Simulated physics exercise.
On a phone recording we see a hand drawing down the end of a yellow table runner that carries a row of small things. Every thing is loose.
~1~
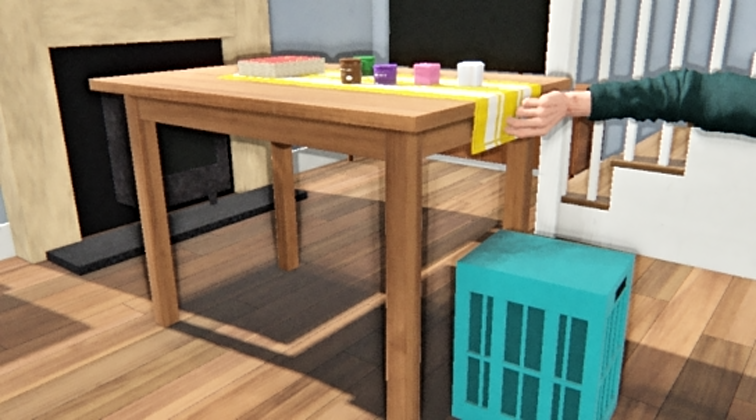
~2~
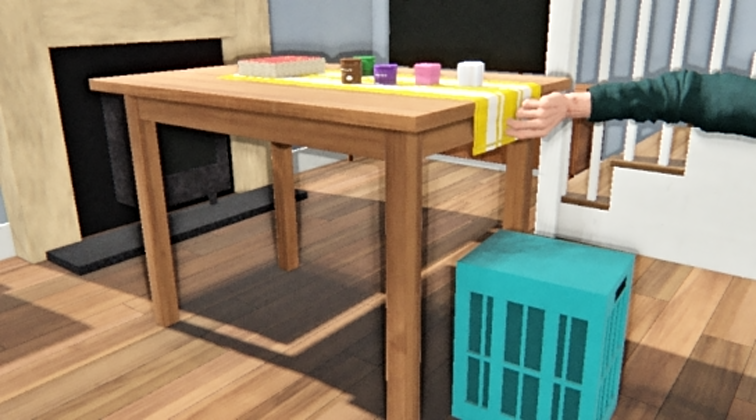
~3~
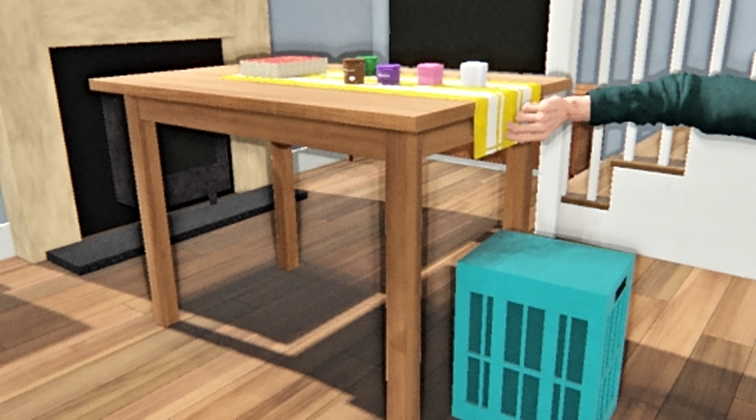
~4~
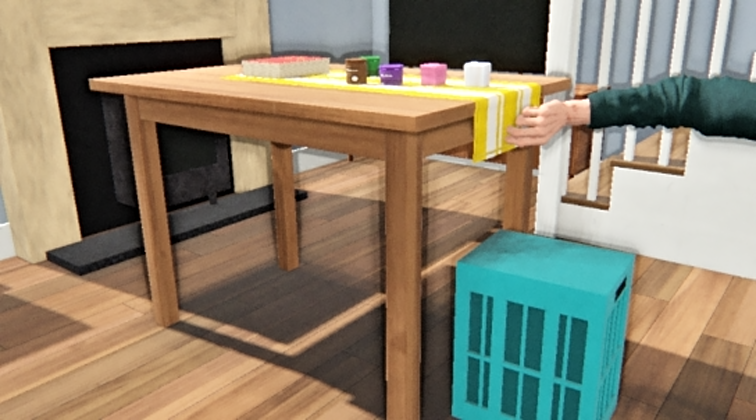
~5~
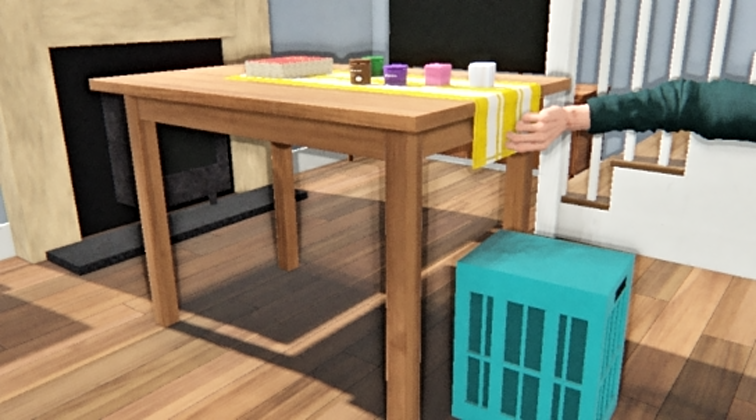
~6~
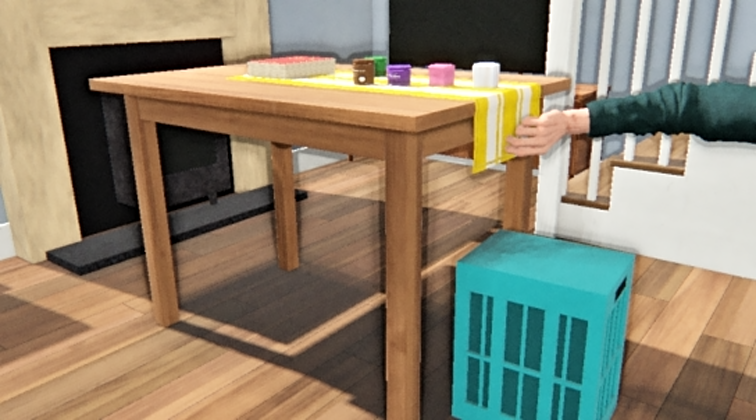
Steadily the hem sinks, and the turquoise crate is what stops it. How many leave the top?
The drop will claim two items.
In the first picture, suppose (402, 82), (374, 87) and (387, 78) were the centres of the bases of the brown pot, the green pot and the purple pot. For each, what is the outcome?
Result - the brown pot stays put, the green pot stays put, and the purple pot stays put.
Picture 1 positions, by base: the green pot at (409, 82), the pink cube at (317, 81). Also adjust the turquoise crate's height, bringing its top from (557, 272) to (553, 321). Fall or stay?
The green pot? Lost. The pink cube? Safe.
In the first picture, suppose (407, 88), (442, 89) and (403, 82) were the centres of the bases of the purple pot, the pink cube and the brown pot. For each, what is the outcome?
Start with the purple pot, which is lost; next the pink cube, which is lost; last the brown pot, which is kept.
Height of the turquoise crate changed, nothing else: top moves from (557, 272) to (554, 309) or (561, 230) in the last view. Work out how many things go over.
The count: 3 and 1.
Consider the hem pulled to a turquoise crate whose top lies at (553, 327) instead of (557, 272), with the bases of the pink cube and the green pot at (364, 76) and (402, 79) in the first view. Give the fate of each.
The pink cube stays aboard, and the green pot does not stay aboard.
Early on, hem near (507, 198); white cube gone.
Midway, hem on the crate; white cube and pink cube gone.
Finally, hem on the crate; white cube and pink cube gone. It carries off two.
